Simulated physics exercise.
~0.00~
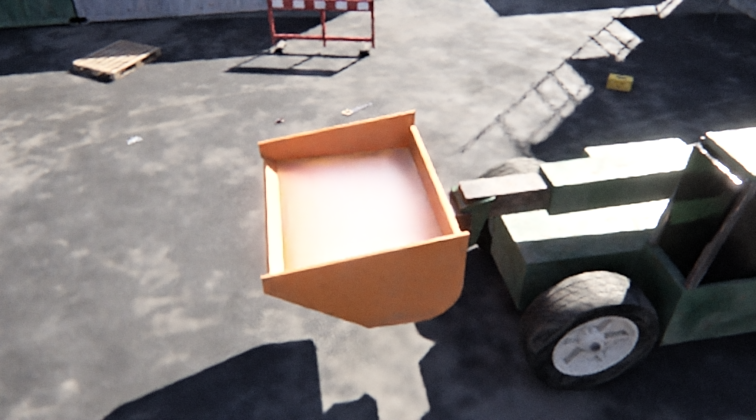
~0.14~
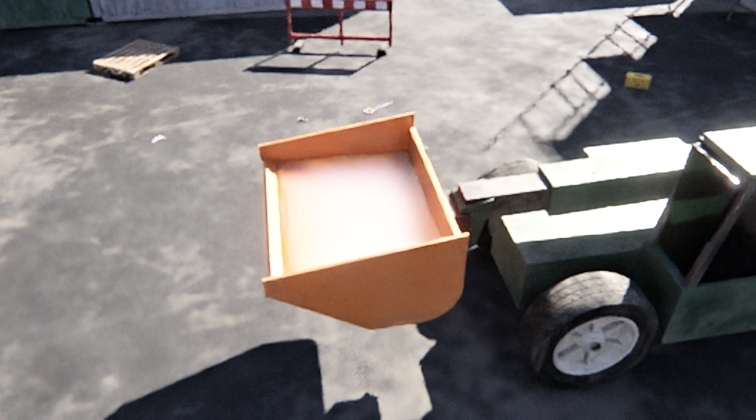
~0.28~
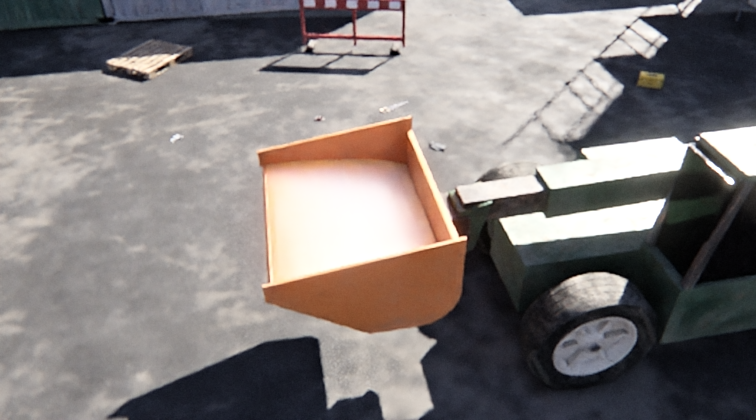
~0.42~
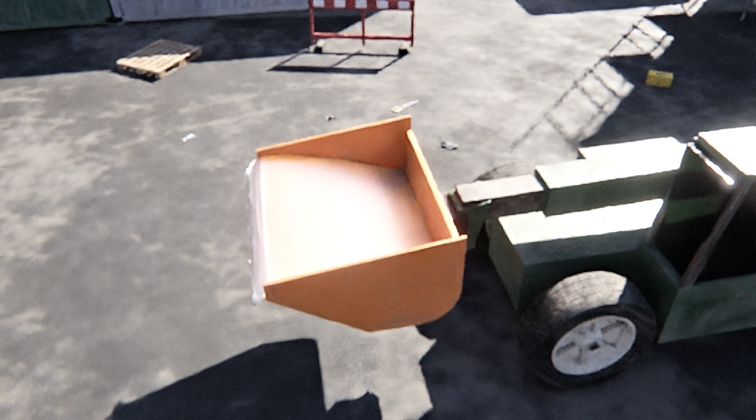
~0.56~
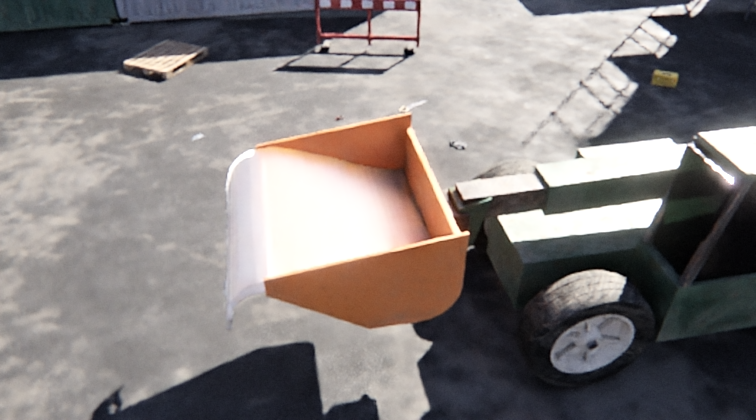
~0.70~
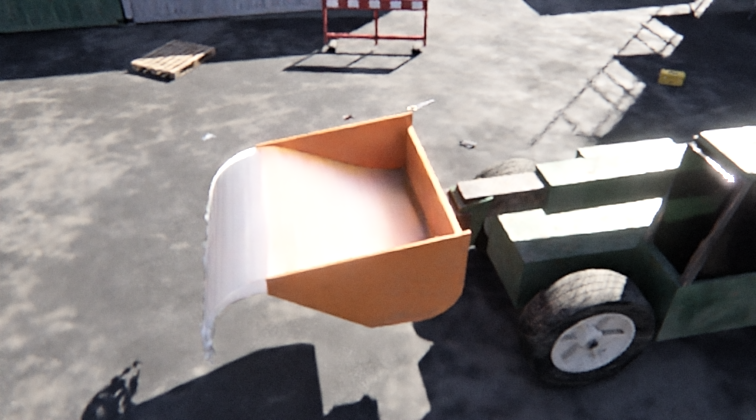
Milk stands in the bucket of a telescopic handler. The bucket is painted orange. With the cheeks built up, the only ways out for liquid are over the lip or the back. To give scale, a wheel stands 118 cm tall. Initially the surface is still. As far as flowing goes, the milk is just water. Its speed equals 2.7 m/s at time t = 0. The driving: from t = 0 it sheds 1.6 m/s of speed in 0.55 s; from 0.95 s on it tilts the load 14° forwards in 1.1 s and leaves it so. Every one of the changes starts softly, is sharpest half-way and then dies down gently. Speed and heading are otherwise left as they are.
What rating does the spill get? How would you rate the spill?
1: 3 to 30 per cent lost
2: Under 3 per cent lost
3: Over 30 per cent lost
3, over 30 per cent lost.
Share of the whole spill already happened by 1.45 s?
Roughly 40 % of the total.
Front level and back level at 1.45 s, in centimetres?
Around 32 cm toward the front, with 50 cm behind.
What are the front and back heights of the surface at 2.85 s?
Front 30 cm and back 0 cm.
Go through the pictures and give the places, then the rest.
Level at the front (343, 156); level at the back (401, 150); the lip is at (271, 290); the front is on the left, in the first picture.
Level at the front (343, 157); level at the back (401, 153), in the second picture.
Level at the front (341, 161); level at the back (399, 164), in the third picture.
Level at the front (341, 161); level at the back (398, 170); milk is coming out, 2 per cent so far, in the fourth picture.
Level at the front (340, 161); level at the back (397, 170); milk is coming out, 8 per cent so far, in the fifth picture.
Level at the front (341, 164); level at the back (398, 169); the lip is at (275, 291); milk is coming out, 14 per cent so far, in the sixth picture.
By 1.45 s the bucket is at 6° forwards, the surface stands 32 cm on the front, 49 cm on the back; the loss stands at 22 per cent, over the front.
By 2.15 s the bucket is at 14° forwards, the surface stands 33 cm on the front, 19 cm on the back; the loss stands at 29 per cent, over the front.
By 2.85 s the bucket is at 14° forwards, the surface stands 29 cm on the front, 0 cm on the back; the loss stands at 45 per cent, over the front.
By 4.93 s the loss stands at 49 per cent, over the front, 383 of 777 litres.
